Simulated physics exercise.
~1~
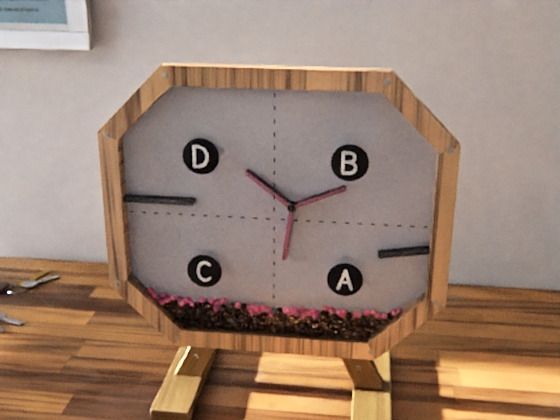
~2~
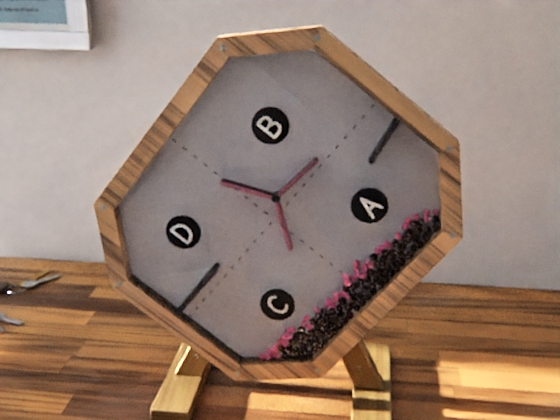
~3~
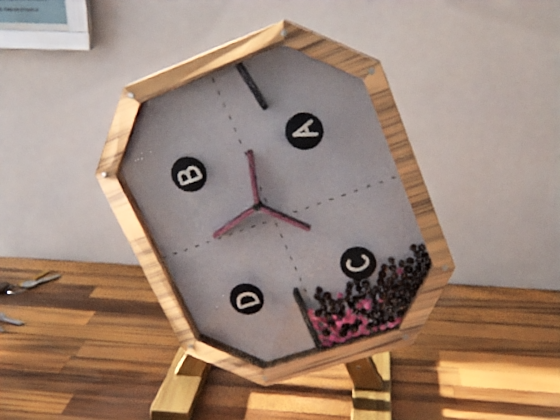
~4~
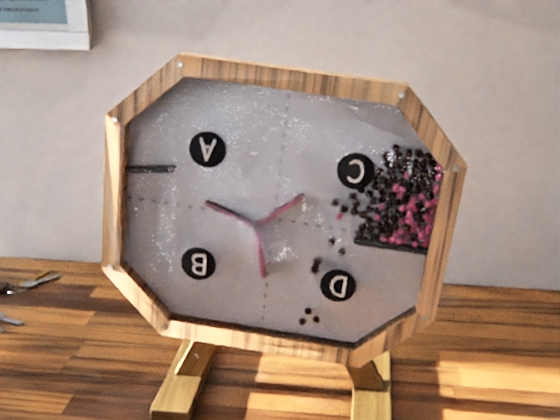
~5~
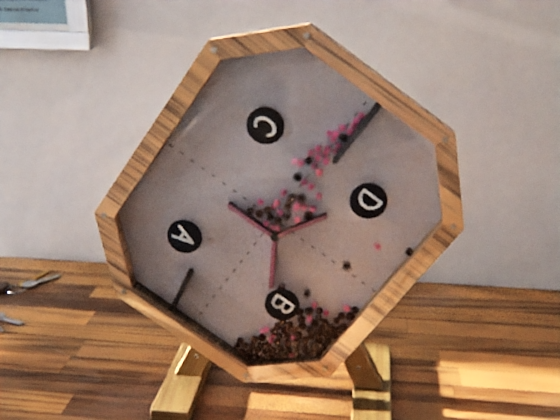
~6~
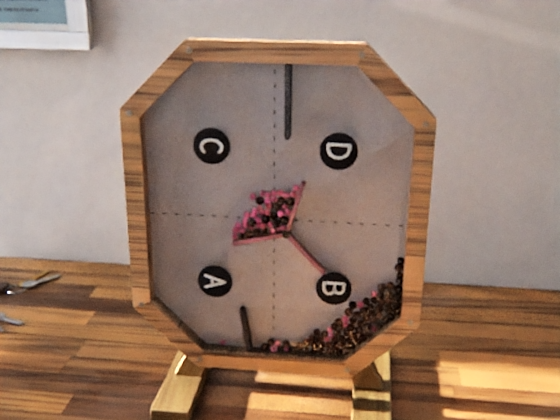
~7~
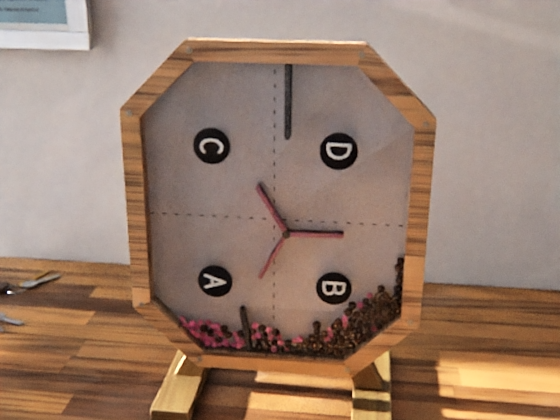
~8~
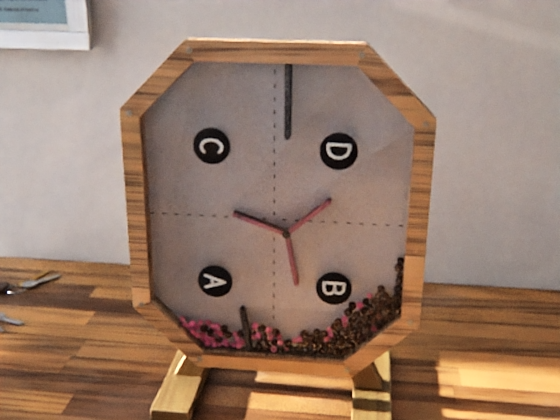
A wood-framed, eight-sided case on a stand turned anticlockwise, carrying its dark and pink beads up the right side before they spilled down past the three-armed spinner; a clump caught there dropped, and the beads settled along the bottom under A and B.
